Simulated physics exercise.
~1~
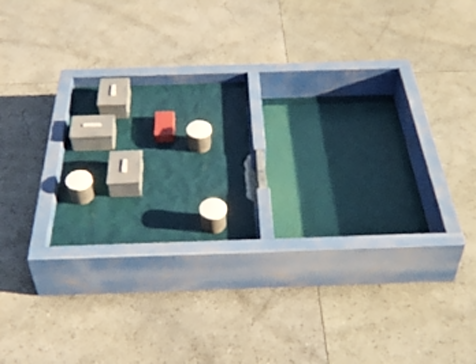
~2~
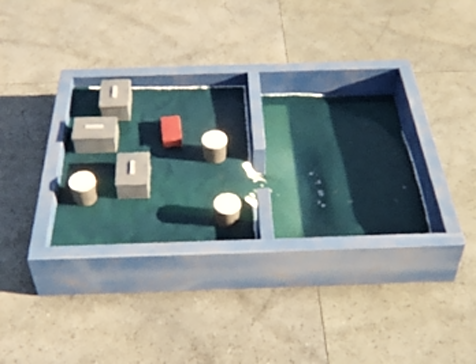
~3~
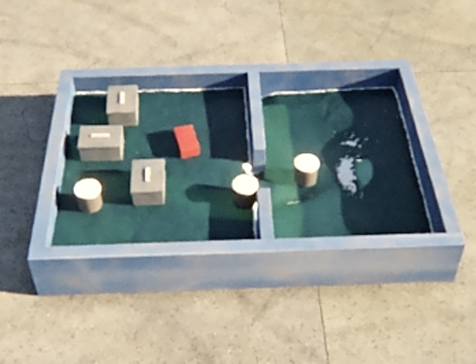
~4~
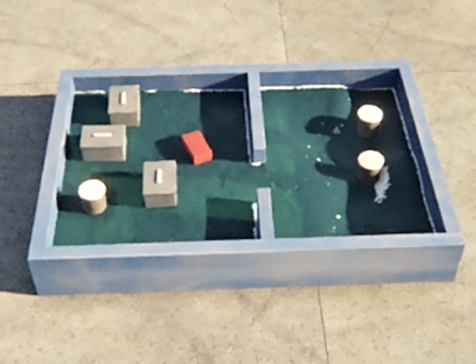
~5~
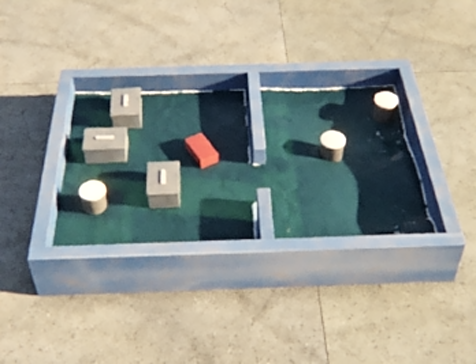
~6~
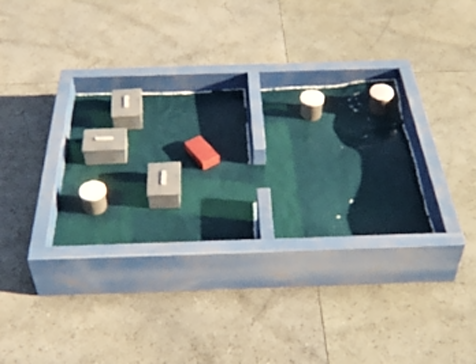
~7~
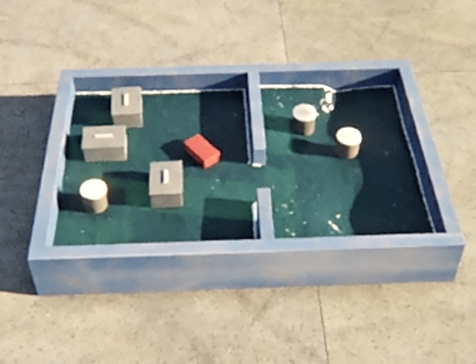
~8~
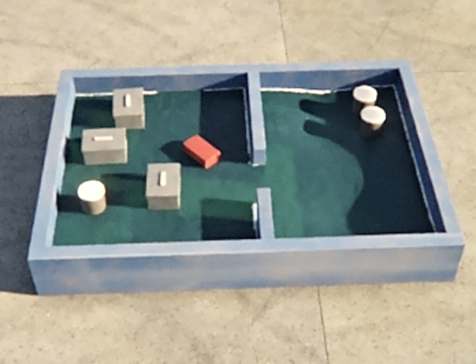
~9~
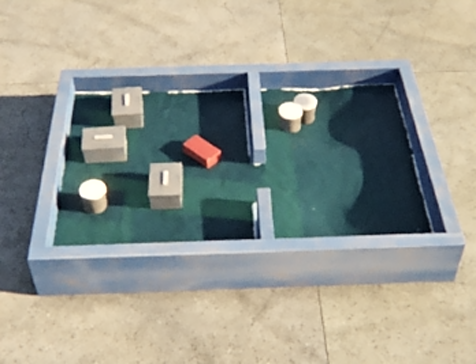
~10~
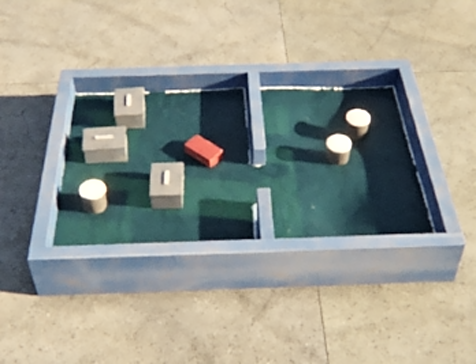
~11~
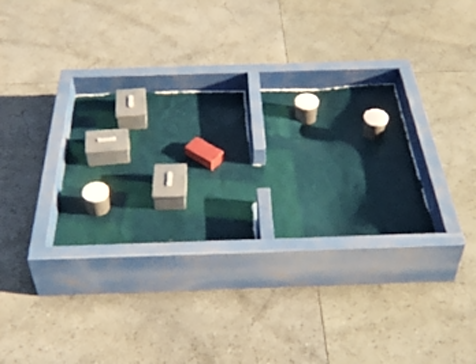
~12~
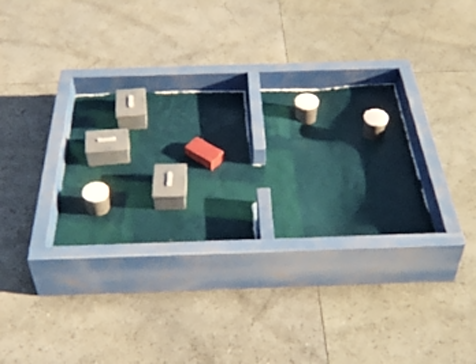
Two pale round pails drifting through a gap into the tank's right side and circling there, while the red block stays left.
